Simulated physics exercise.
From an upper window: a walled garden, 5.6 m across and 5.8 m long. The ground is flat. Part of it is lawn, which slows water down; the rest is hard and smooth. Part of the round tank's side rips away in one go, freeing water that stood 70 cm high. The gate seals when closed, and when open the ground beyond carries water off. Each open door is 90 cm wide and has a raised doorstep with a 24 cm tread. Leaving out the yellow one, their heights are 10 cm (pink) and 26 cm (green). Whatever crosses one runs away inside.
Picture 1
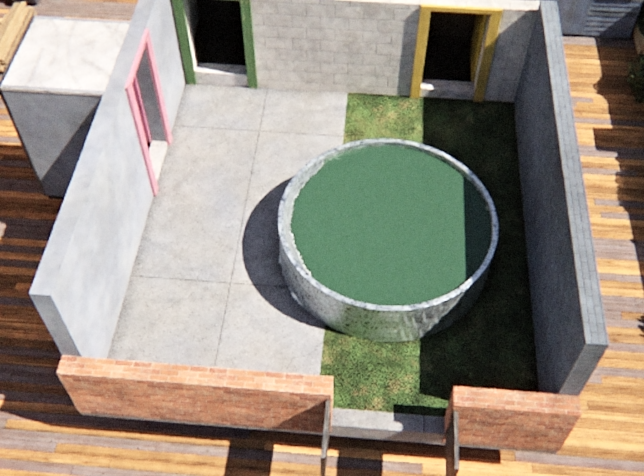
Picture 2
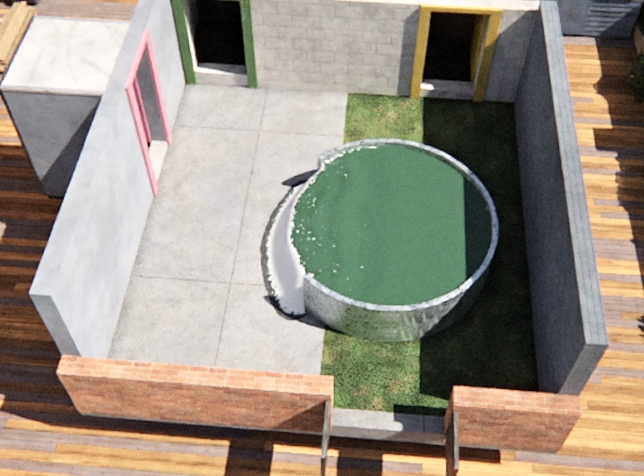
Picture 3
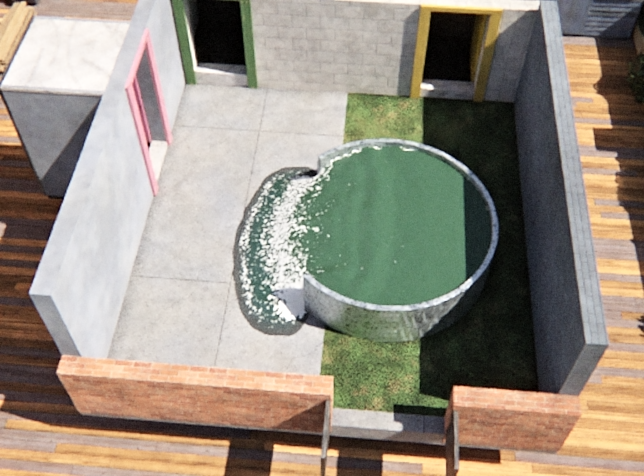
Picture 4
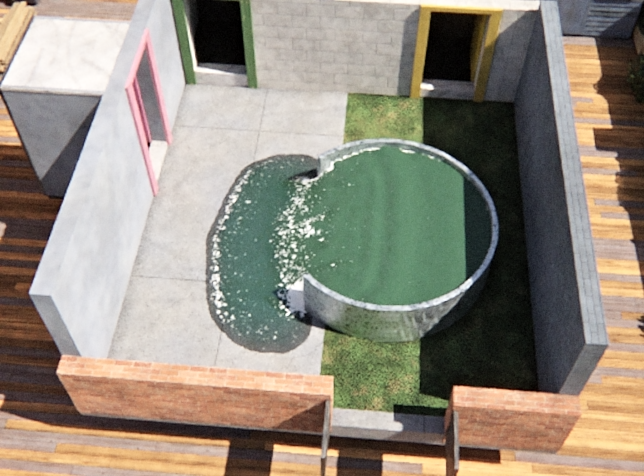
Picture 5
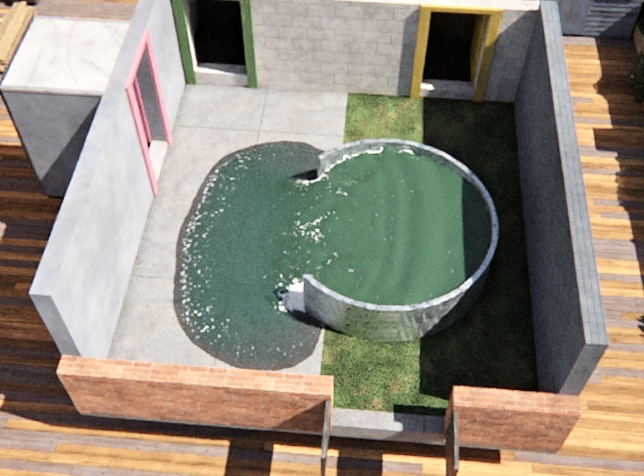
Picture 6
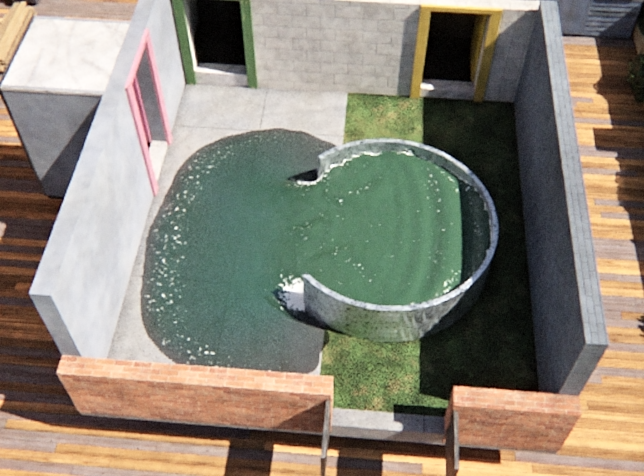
Green water bursts from the round tank's left side and spreads across the paved floor.
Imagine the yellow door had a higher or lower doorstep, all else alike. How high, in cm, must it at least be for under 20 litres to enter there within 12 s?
Close to 16 cm is just enough.
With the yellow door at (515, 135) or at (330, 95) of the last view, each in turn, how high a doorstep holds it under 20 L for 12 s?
About 16 and 11.0 cm.
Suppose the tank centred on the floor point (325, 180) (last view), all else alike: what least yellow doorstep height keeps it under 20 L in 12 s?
Some 7.5 cm.
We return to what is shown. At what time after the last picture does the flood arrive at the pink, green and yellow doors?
Pink 0.1 s, green 0.7 s, yellow 3.2 s.
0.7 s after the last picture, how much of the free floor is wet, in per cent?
About 50 per cent.
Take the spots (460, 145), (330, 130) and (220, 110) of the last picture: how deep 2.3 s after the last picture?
Roughly 0, 2 and 16 cm, in turn.
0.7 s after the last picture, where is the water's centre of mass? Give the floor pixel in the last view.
Around (317, 248).
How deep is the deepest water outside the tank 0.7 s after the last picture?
Roughly 51 cm.
Then, 0.7 s after the last picture water covers 50 % of the floor, deepest (51 cm) near (100, 388); it has not reached the yellow door.
Then, 2.3 s after the last picture water covers 55 % of the floor, deepest (42 cm) near (184, 91); it has not reached the yellow door.
Then, 11.3 s after the last picture water covers 100 % of the floor, deepest (16 cm) near (186, 84); 15 cm at the yellow door, 4 litres in over its 19 cm doorstep.
At the yellow door as built, the water peaked near 22 cm, 8.5 s after the last picture.
With a doorstep of 12.5 cm, 55 litres would have come in within the 12 s; with 19.5 cm, 3 litres. So under 20 litres takes about 16 cm.
